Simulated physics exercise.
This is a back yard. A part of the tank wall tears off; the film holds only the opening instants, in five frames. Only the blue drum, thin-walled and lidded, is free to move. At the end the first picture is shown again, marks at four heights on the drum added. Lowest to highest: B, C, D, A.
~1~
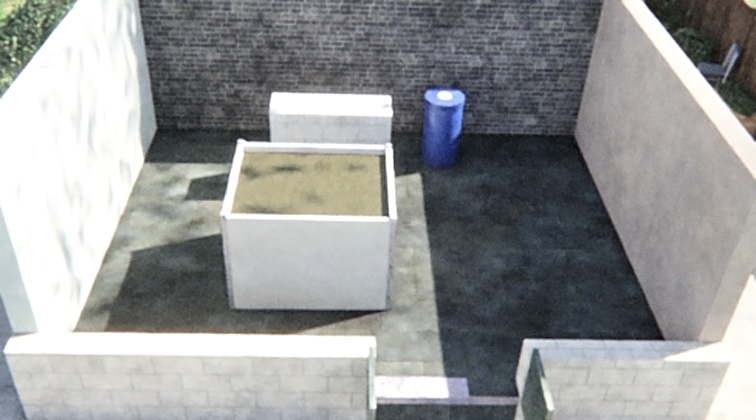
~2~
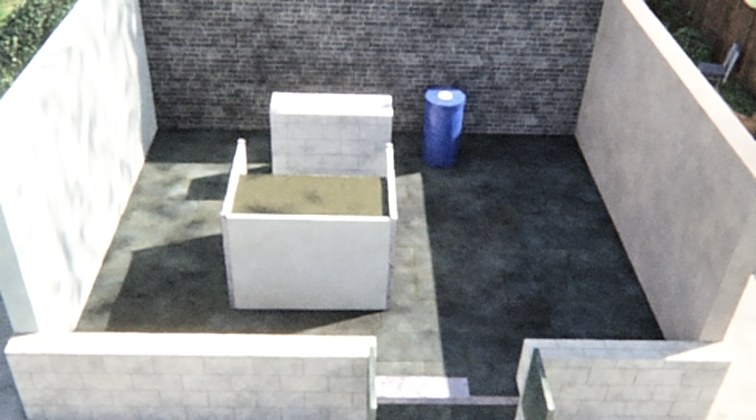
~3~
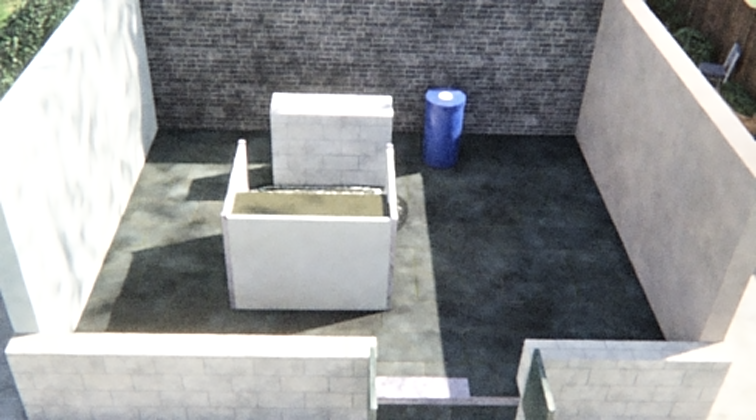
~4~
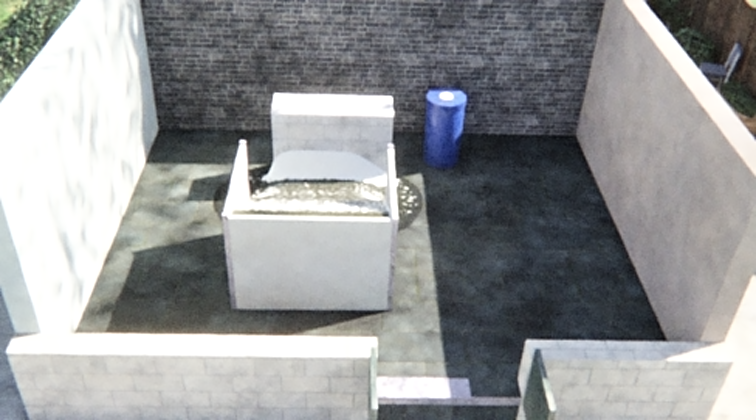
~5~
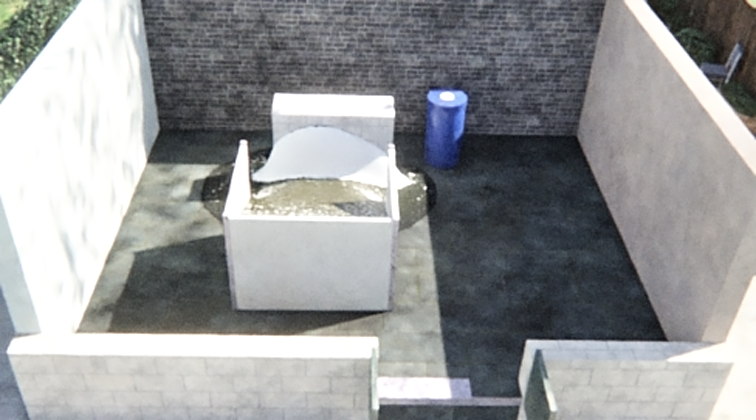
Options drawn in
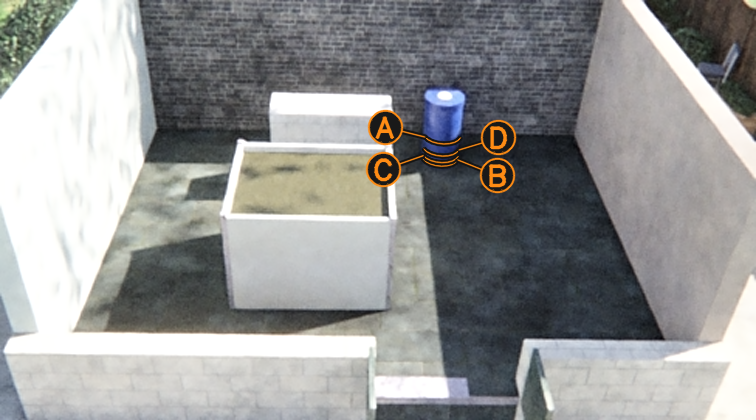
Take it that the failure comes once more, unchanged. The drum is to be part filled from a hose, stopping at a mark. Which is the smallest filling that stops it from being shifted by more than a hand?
Line A.
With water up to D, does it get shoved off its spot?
Yes, it does.
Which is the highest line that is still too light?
That would be D.
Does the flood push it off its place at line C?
Yes.
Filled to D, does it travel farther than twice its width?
No.
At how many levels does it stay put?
One of them.
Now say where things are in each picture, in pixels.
Lid of the blue drum at (446, 96); tank full, its middle at (312, 185); open gate at (449, 342).
Water covers 3 % of the ground, mostly out of sight from here.
Water covers 7 % of the ground, mostly out of sight from here.
Water covers 10 % of the ground and is seen nearest the drum at (415, 194).
Lid of the blue drum at (448, 97); water covers 13 % of the ground and is seen nearest the drum at (418, 172).
On the marked copy, A at (443, 143); B at (441, 166); C at (441, 162); D at (442, 156); from the bottom up B, C, D, A.
If A is chosen, it does not move.
If B is chosen, it is pushed about 6 times its own width away.
If C is chosen, it is pushed about 4 times its own width away.
If D is chosen, it is pushed about its own width away.
